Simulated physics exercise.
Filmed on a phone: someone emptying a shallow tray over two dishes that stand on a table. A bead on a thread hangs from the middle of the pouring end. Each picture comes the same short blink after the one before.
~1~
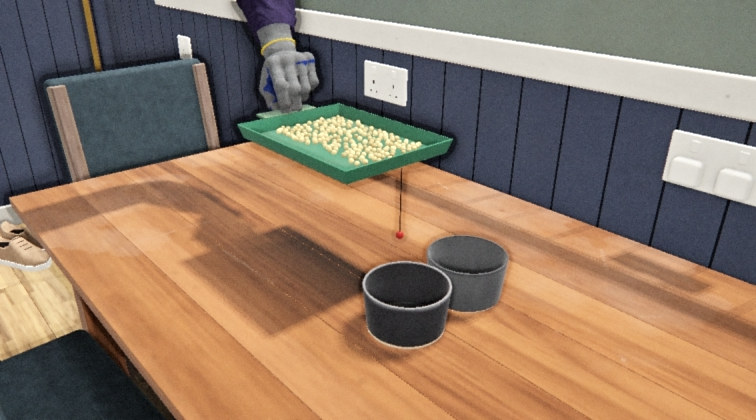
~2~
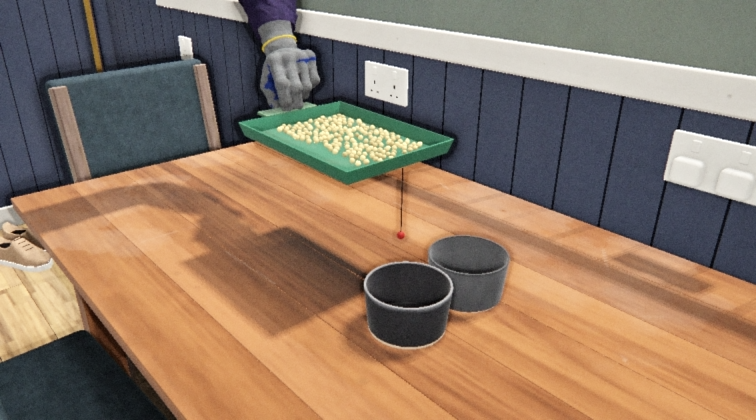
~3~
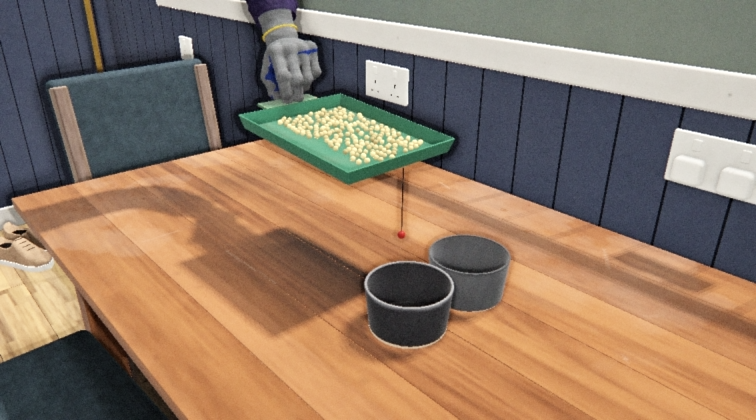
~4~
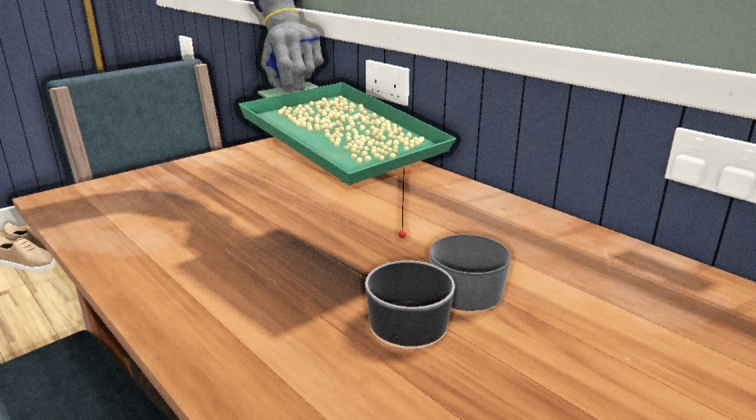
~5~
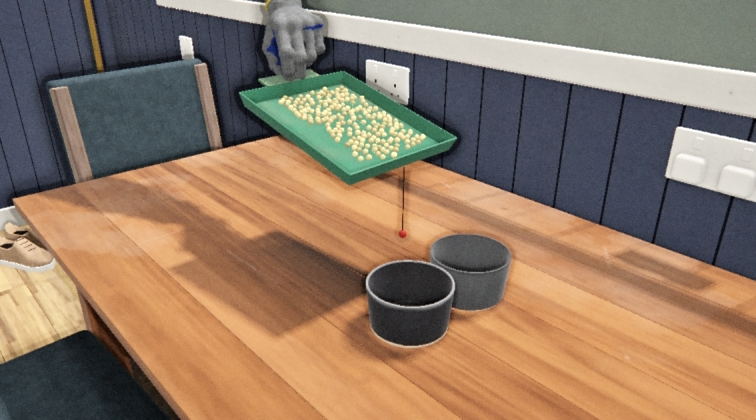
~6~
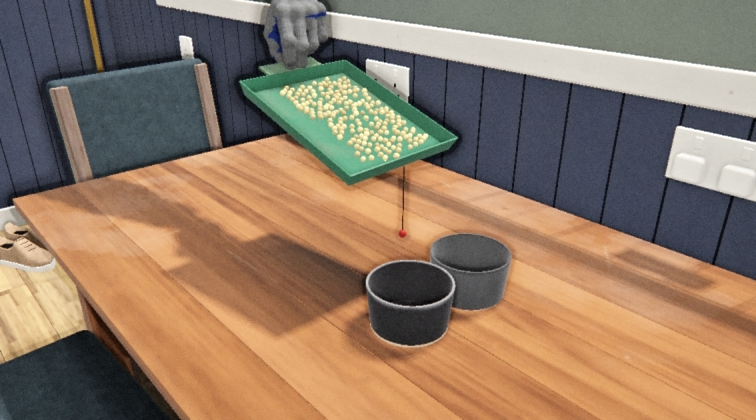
A gray-gloved hand holds a green tray above a wooden table, seen from slightly above in a room with dark blue panelling and a teal chair at left. Pale beans cover the tray, a red bead hangs on a thread beneath its near edge, and two dark gray dishes stand to the right. The hand rises steadily, tilting the tray toward the dishes as beans shift down it, while the camera stays still.
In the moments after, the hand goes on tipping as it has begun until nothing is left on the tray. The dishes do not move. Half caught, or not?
The two hold more than half of the load.
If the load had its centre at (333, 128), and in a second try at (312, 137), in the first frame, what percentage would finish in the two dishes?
In turn 70 and 80 in a hundred.
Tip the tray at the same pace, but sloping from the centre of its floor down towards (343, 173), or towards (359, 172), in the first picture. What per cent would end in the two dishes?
In turn 0 and 10 in a hundred.
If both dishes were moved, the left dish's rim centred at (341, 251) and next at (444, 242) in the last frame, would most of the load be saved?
In turn: Less than half; under half.
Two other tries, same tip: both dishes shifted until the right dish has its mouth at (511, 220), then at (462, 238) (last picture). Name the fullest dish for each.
First the left-hand dish, then the left dish.
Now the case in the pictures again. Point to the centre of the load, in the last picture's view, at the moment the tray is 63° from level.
Roughly at (397, 160).
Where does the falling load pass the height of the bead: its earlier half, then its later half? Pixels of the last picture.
First near (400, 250), later near (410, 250).
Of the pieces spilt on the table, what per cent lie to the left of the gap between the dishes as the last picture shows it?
Some 90 per cent.
Soon, tray tipped steeply; most on the tray; a small part in the left dish; a stray few in the right dish; a stray few outside both; a stray few in the air.
A while on, tray tipped past a quarter turn; a small part on the tray; about a third in the left dish; about a quarter in the right dish; a small part outside both; about a third in the air.
Towards the end, tray tipped past a quarter turn; about half in the left dish; about a quarter in the right dish; about a quarter outside both.
Finally, tray tipped past a quarter turn; about half in the left dish; about a quarter in the right dish; about a quarter outside both.
